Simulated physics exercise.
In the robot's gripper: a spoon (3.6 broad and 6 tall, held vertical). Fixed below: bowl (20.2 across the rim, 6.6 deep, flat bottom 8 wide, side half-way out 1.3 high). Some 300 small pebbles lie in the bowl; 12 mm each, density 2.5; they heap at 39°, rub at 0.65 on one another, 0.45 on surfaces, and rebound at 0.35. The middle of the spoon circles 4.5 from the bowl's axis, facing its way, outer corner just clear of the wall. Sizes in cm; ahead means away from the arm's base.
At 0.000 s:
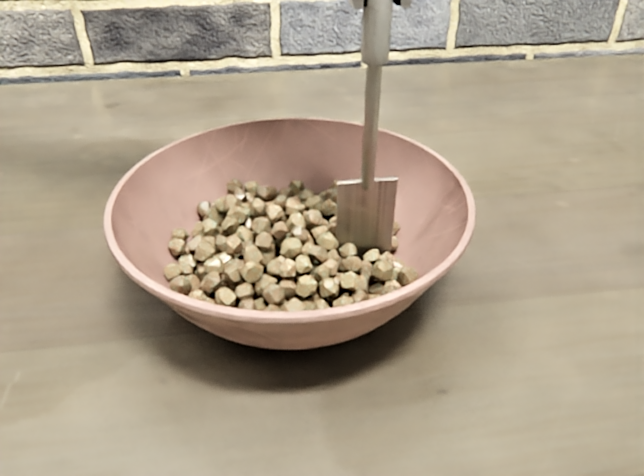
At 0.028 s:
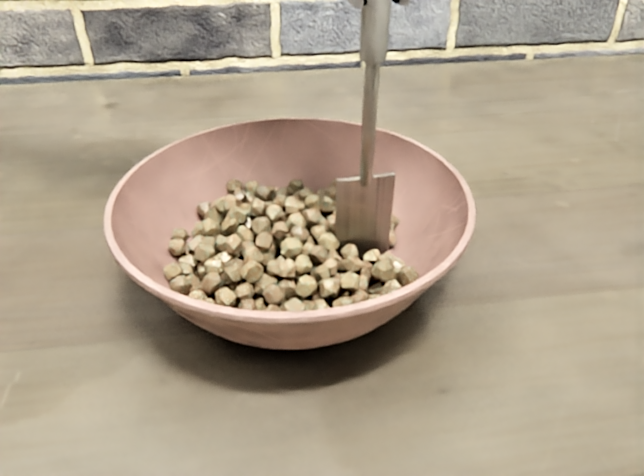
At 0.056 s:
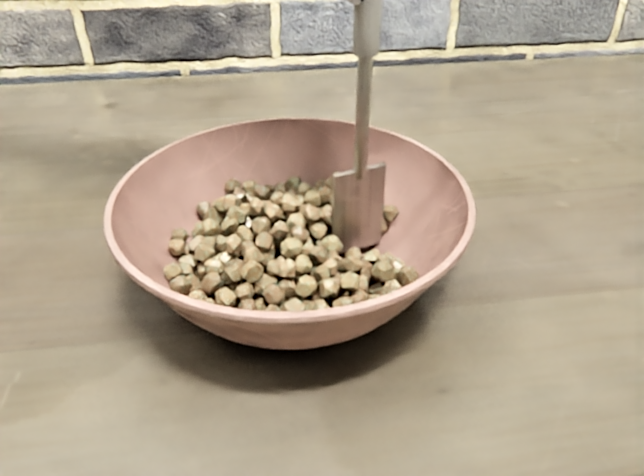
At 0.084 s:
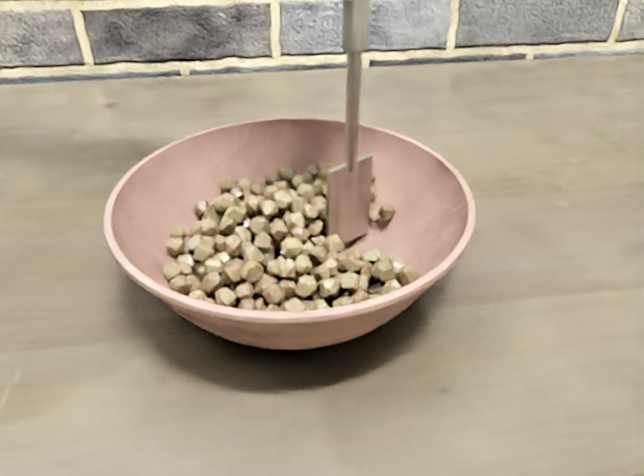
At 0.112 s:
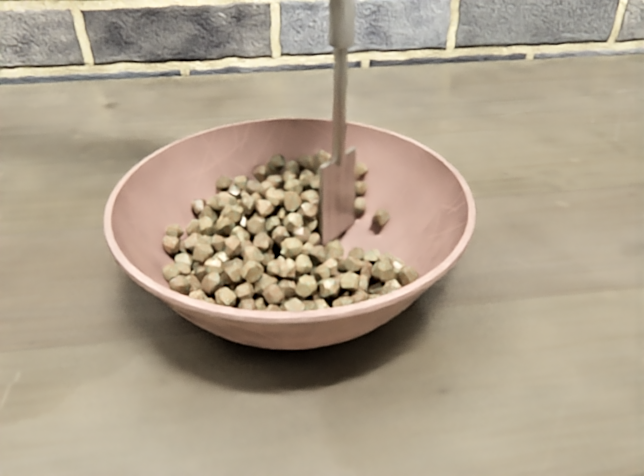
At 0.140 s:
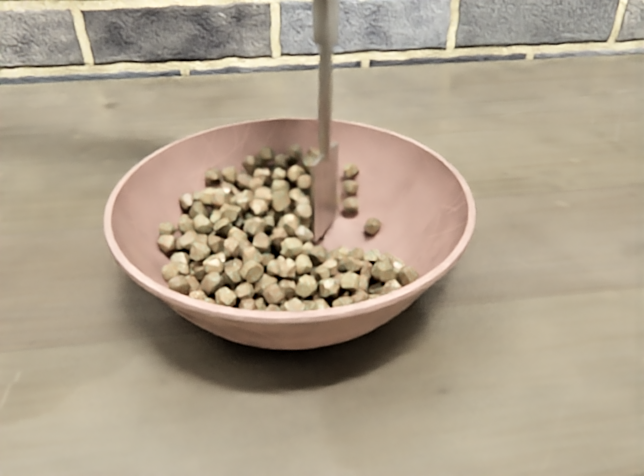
Flat metal spatula held upright sweeping leftward through small brown pebbles in a pink bowl, pushing them toward the back left.
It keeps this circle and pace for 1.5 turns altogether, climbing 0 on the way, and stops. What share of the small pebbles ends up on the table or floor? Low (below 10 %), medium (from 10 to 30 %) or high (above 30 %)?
A low share, below 10 %, ends on the table or floor.
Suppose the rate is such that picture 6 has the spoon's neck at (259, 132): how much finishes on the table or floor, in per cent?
Some 20 per cent.
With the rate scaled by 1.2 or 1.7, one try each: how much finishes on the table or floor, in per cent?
About 5 and 20 per cent.
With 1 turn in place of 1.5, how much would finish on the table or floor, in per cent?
Then about 5 per cent.
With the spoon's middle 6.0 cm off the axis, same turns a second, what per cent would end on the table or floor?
It would be near 15 per cent.
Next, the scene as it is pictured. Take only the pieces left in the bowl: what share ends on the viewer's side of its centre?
About 60 per cent.
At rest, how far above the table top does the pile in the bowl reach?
About 7.5 cm.
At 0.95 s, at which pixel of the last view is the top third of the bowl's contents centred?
Around (269, 163).
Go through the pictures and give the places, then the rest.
Spoon neck at (369, 157), 0° round; upper third of the load around (275, 236), from x 175 to 410, top at y 185; 298 in the bowl, in the first picture.
Spoon neck at (367, 154), 5° round; upper third of the load around (276, 236), from x 175 to 410, top at y 185, in the second picture.
Spoon neck at (361, 147), 17° round; upper third of the load around (280, 231), from x 175 to 410, top at y 180, in the third picture.
Spoon neck at (351, 140), 30° round; upper third of the load around (279, 223), from x 175 to 410, top at y 170, in the fourth picture.
Spoon neck at (339, 135), 43° round; upper third of the load around (273, 216), from x 170 to 410, top at y 160, in the fifth picture.
Spoon neck at (325, 131), 56° round; upper third of the load around (259, 208), from x 165 to 410, top at y 155; 298 in the bowl, in the sixth picture.
By 0.55 s, 246° round, highest piece 8 above the table; 293 in the bowl, 1 on the table or floor, 4 in flight or on the tool.
By 0.95 s, 76° round, highest piece 9 above the table; 284 in the bowl, 12 on the table or floor, 2 in flight or on the tool.
By 1.35 s, 180° round, highest piece 7 above the table; 283 in the bowl, 15 on the table or floor.
By 2.05 s, 180° round, highest piece 7 above the table; 283 in the bowl, 15 on the table or floor.
Final count, 283 in the bowl, 15 on the table or floor. That is 5 % on the table or floor.
